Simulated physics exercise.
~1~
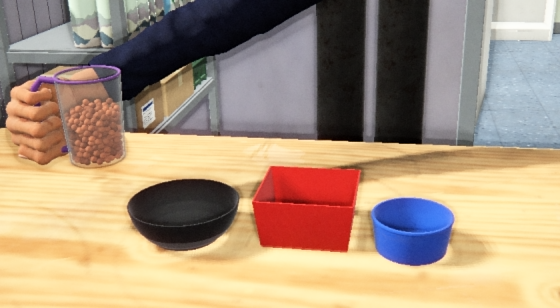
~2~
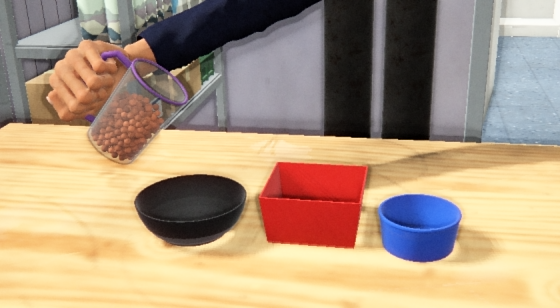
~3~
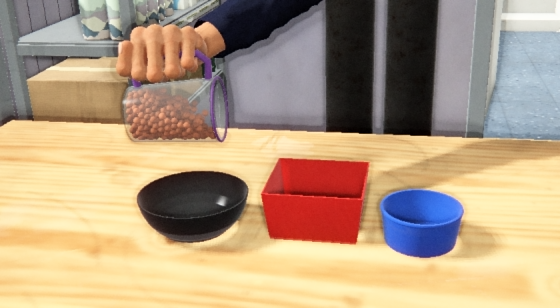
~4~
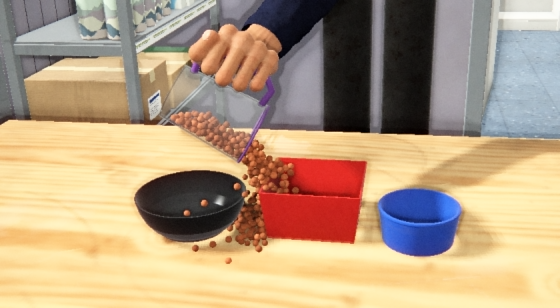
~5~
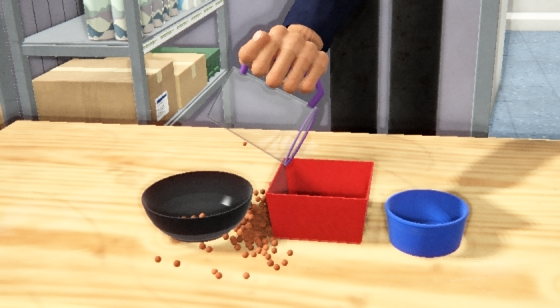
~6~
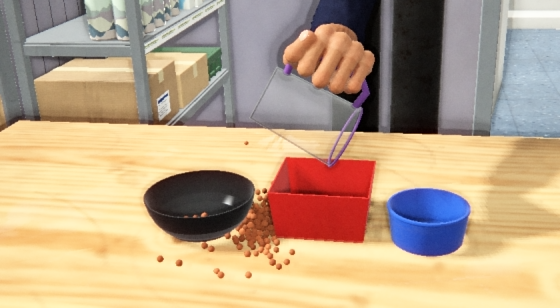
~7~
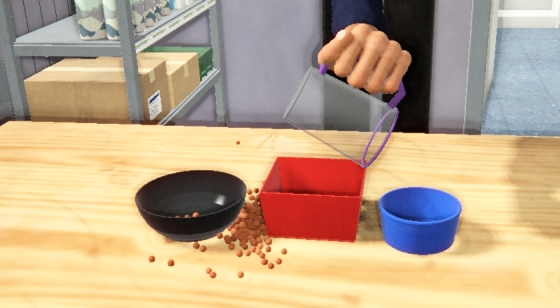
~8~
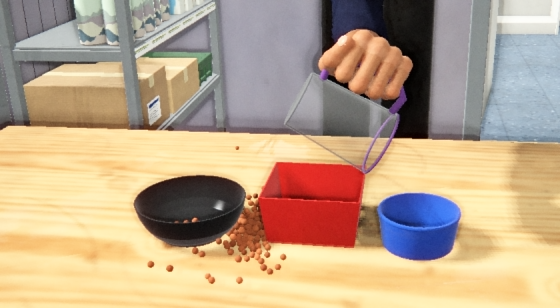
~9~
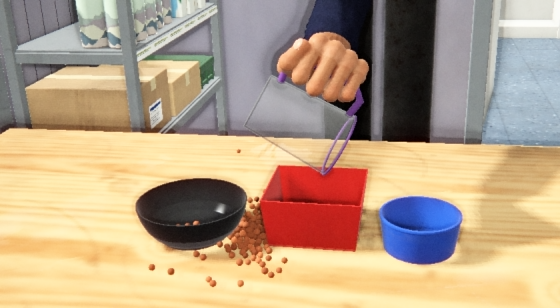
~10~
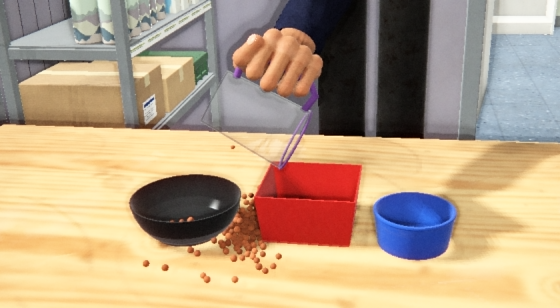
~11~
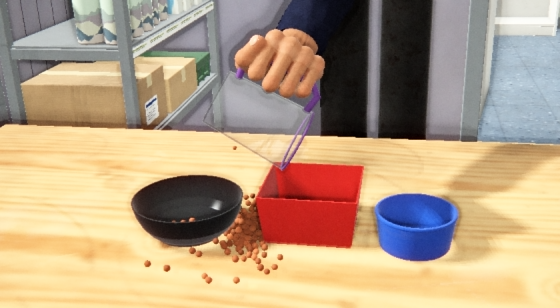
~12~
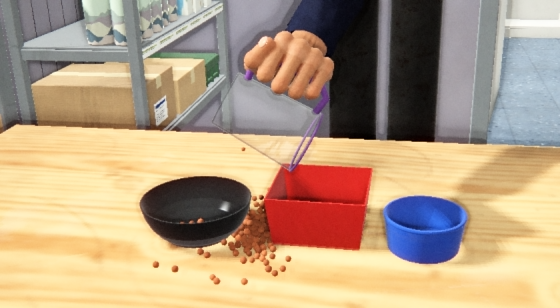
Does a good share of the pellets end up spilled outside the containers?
Yes, many of the pellets lie scattered on the table between the black bowl and the red tin.
